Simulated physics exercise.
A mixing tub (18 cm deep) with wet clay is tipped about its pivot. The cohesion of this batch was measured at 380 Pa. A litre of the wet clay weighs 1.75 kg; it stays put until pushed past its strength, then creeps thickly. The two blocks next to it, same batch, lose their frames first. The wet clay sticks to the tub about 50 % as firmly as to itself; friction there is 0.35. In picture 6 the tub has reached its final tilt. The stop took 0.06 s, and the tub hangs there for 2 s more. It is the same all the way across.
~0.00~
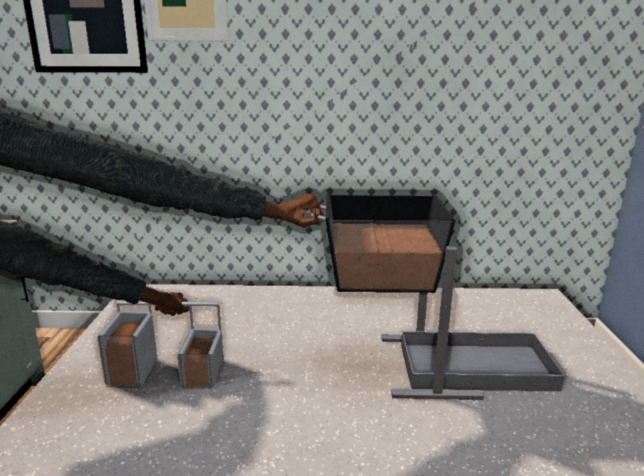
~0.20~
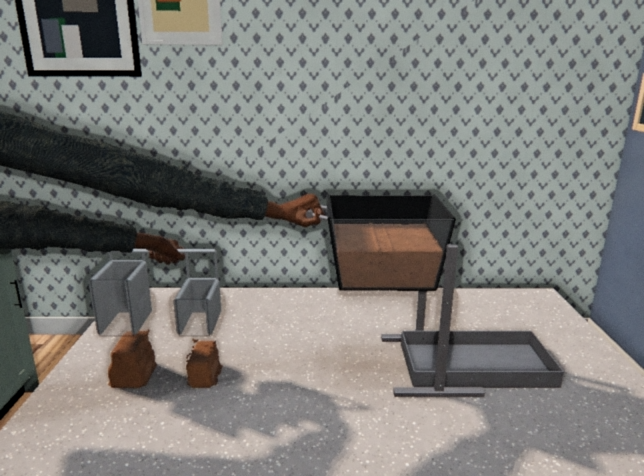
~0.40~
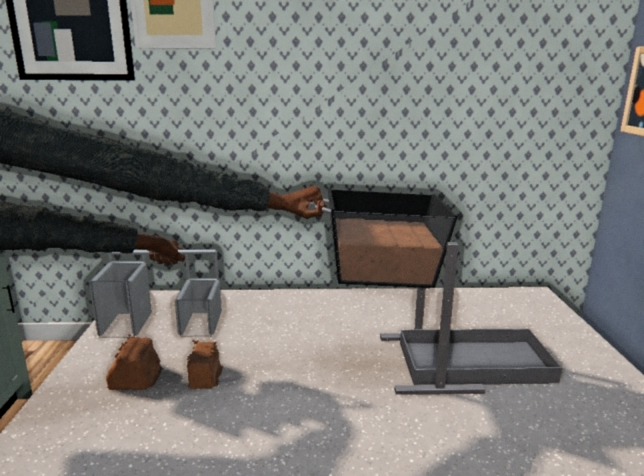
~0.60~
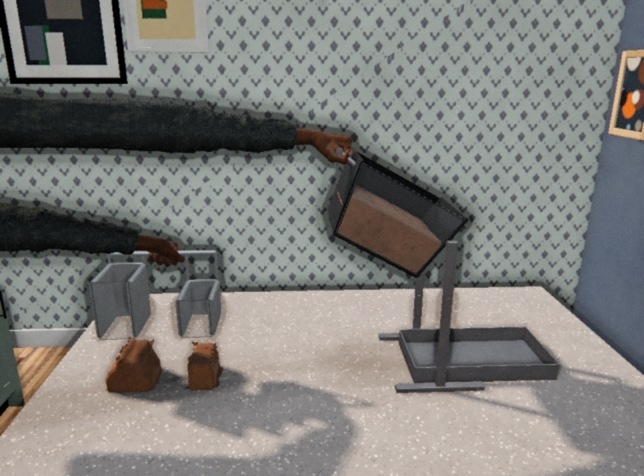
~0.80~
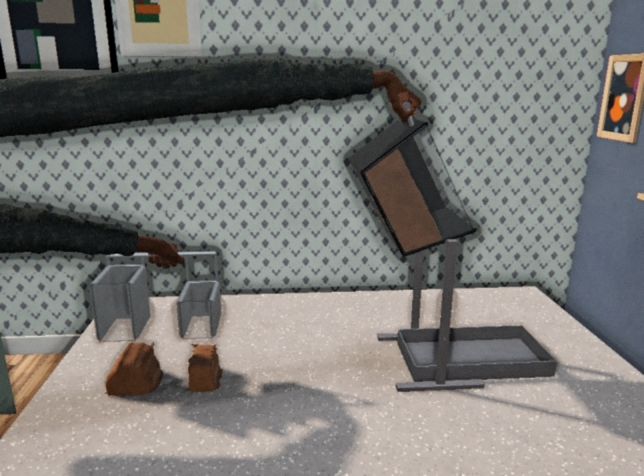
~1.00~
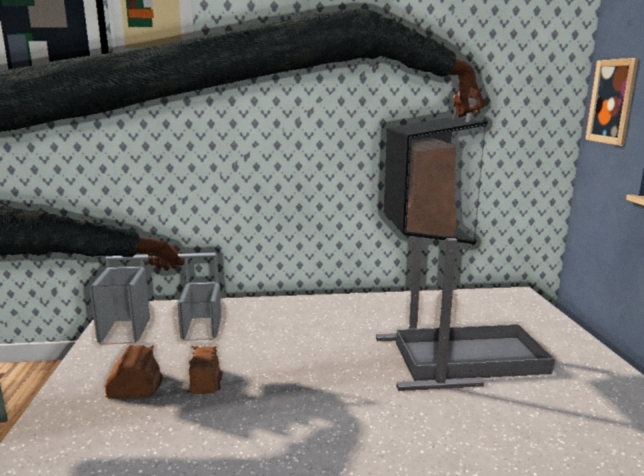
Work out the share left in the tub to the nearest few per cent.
It comes to some 43 %.
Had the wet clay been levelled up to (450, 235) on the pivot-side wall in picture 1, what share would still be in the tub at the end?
It would be near 30 %.
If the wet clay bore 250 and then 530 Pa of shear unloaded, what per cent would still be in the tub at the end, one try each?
In turn about 40 %, 45 %.
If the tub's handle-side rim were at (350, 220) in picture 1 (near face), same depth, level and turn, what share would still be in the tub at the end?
Then about 50 %.
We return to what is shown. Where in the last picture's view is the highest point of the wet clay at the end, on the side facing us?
Around (428, 208).
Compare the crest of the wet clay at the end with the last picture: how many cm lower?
Some 15 cm.
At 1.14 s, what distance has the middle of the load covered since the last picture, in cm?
About 8 cm.
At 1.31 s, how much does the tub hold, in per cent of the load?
Near 45 %.
After 1.14 s, the tub is at 90 degrees and holds 87 %.
After 1.31 s, the tub is at 90 degrees and holds 45 %.
After 1.48 s, the tub is at 90 degrees and holds 43 %.
After 1.65 s, the tub is at 90 degrees and holds 43 %.
After 3.00 s, the tub is at 90 degrees and holds 43 %.
